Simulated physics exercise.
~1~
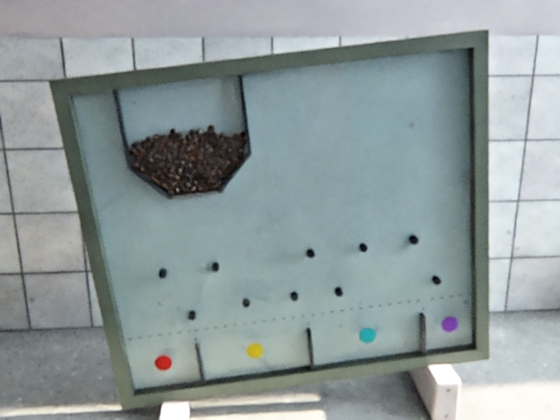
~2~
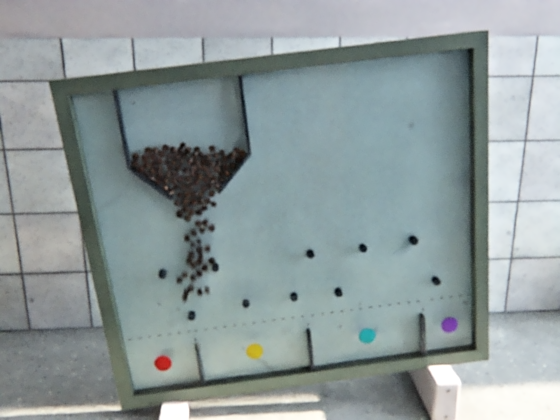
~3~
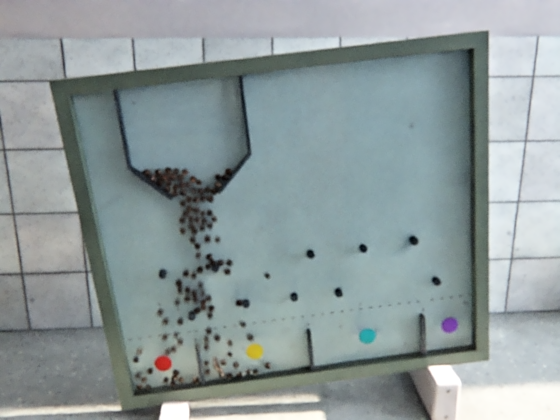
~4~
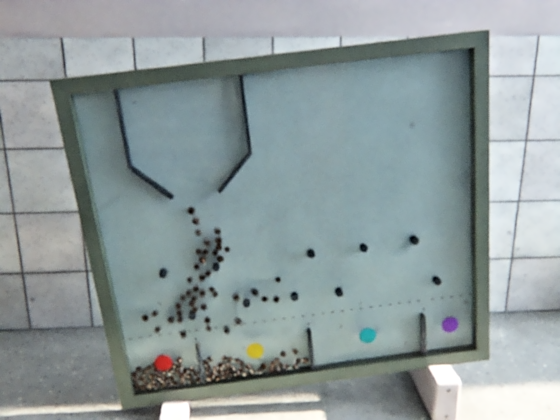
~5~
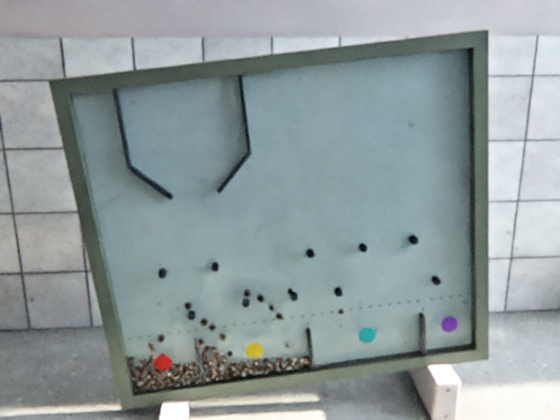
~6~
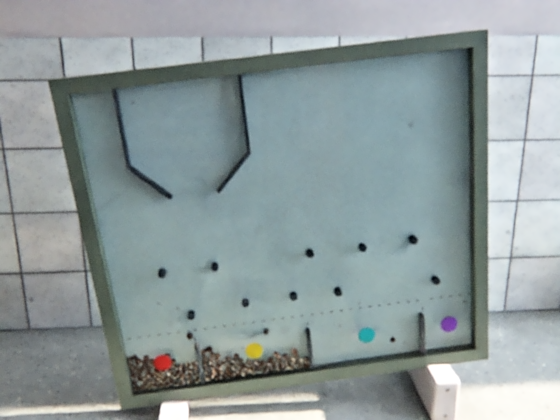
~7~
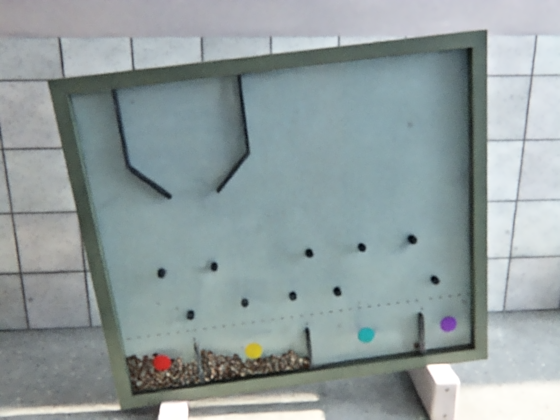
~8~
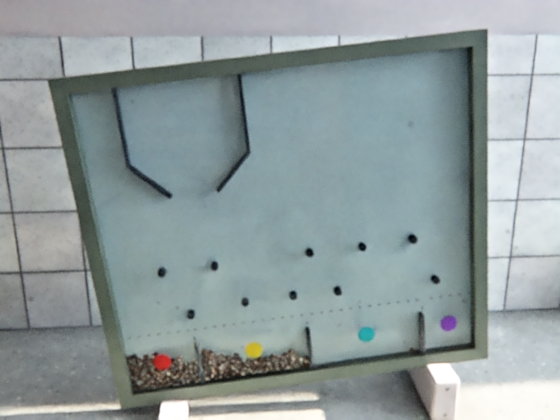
To begin with, a shallow, clear-fronted box with a green frame stands slightly tilted before a tiled wall, a mass of small dark beads resting in the hopper at its upper left. The beads start pouring through the opening at the bottom in a narrow stream. They scatter among the pegs below and drop into the red and yellow bins as the hopper empties. The last few bounce off the pegs, one straying toward the turquoise bin. Finally the beads lie still, heaped in the red and yellow bins, while turquoise and purple look practically empty.
